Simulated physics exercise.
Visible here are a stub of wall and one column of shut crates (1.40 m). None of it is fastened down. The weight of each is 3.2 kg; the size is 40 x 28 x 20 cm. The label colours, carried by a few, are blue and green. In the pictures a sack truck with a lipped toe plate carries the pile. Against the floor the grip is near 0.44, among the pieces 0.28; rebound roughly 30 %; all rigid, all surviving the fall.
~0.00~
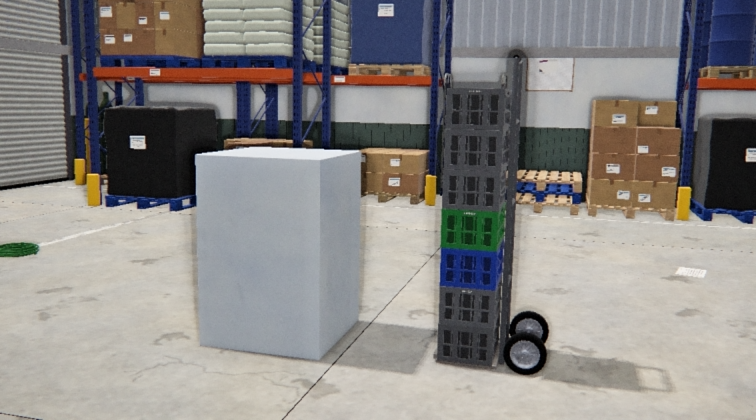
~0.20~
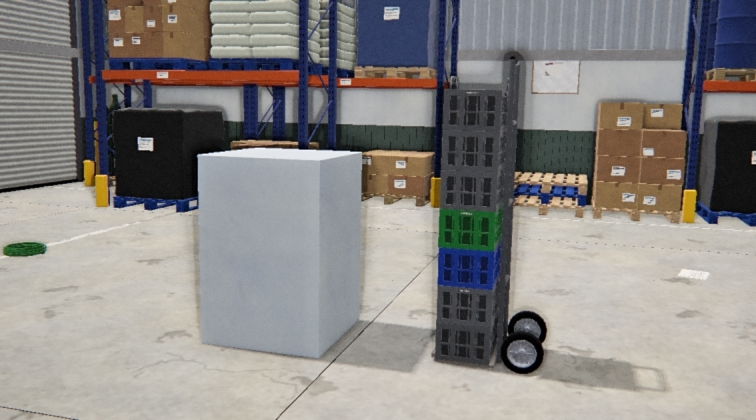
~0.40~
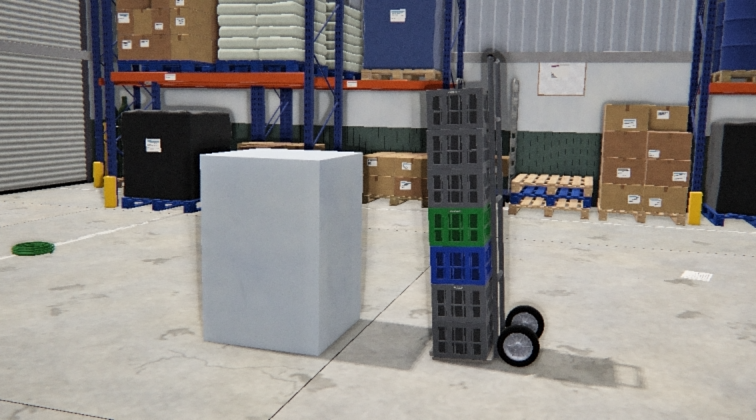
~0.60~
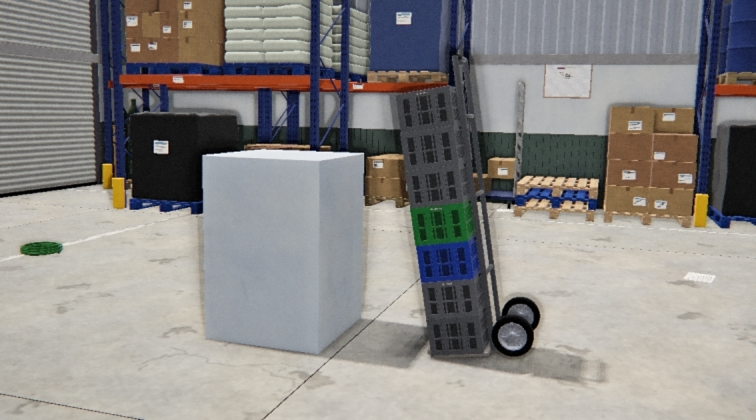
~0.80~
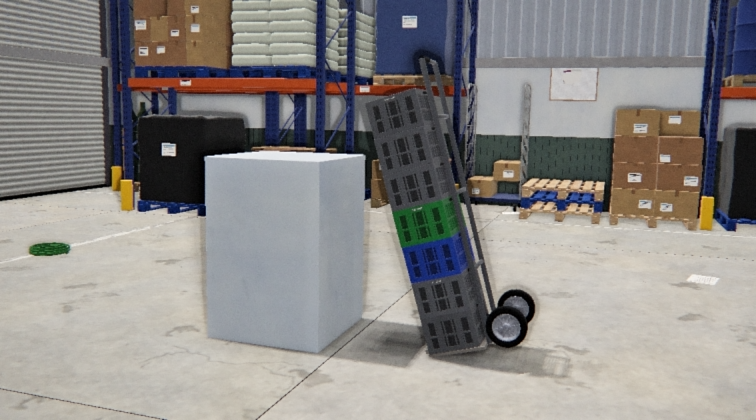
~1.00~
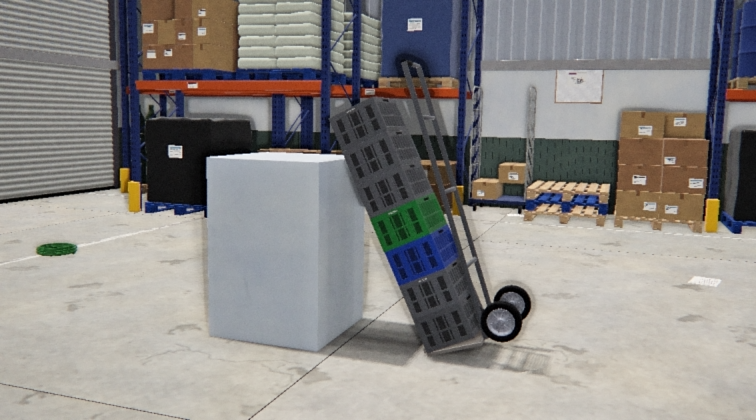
A tall stack of closed crates, dark grey with one green and one blue near the middle, stands upright on a sack truck in a warehouse, seen from the front at a slight angle. A pale block of wall sits to its left, with racking, boxes and pallets behind. The camera drifts slightly as truck and stack tilt left, until the crates lean further than the frame, against the block's upper edge.
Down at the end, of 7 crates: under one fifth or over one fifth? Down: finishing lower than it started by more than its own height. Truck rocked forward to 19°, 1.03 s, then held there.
Under one fifth.
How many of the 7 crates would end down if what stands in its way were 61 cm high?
You'd end up with 2 of them.
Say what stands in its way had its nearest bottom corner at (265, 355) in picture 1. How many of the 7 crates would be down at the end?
5 in total.
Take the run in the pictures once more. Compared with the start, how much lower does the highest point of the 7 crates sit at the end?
15 cm.
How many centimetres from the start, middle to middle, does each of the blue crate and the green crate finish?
Blue shifts 40 cm and green shifts 50 cm.
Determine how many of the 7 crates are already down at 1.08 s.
0.
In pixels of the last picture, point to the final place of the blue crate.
In the final image its middle is around (394, 266).
By 1.08 s, none of the 7 crates down, 7 disturbed; blue crate tilted 30°; green crate tilted 30°.
By 1.22 s, none of the 7 crates down, 7 disturbed; blue crate tilted 32°; green crate tilted 31°, 8 cm lower.
When it is over (2.1 s), none of the 7 crates down, 7 disturbed; blue crate tilted 32°, 7 cm lower; green crate tilted 32°, 11 cm lower. That is 0 per cent. In pixels of the last frame, middles, blue crate near (394, 266), green crate near (375, 238).
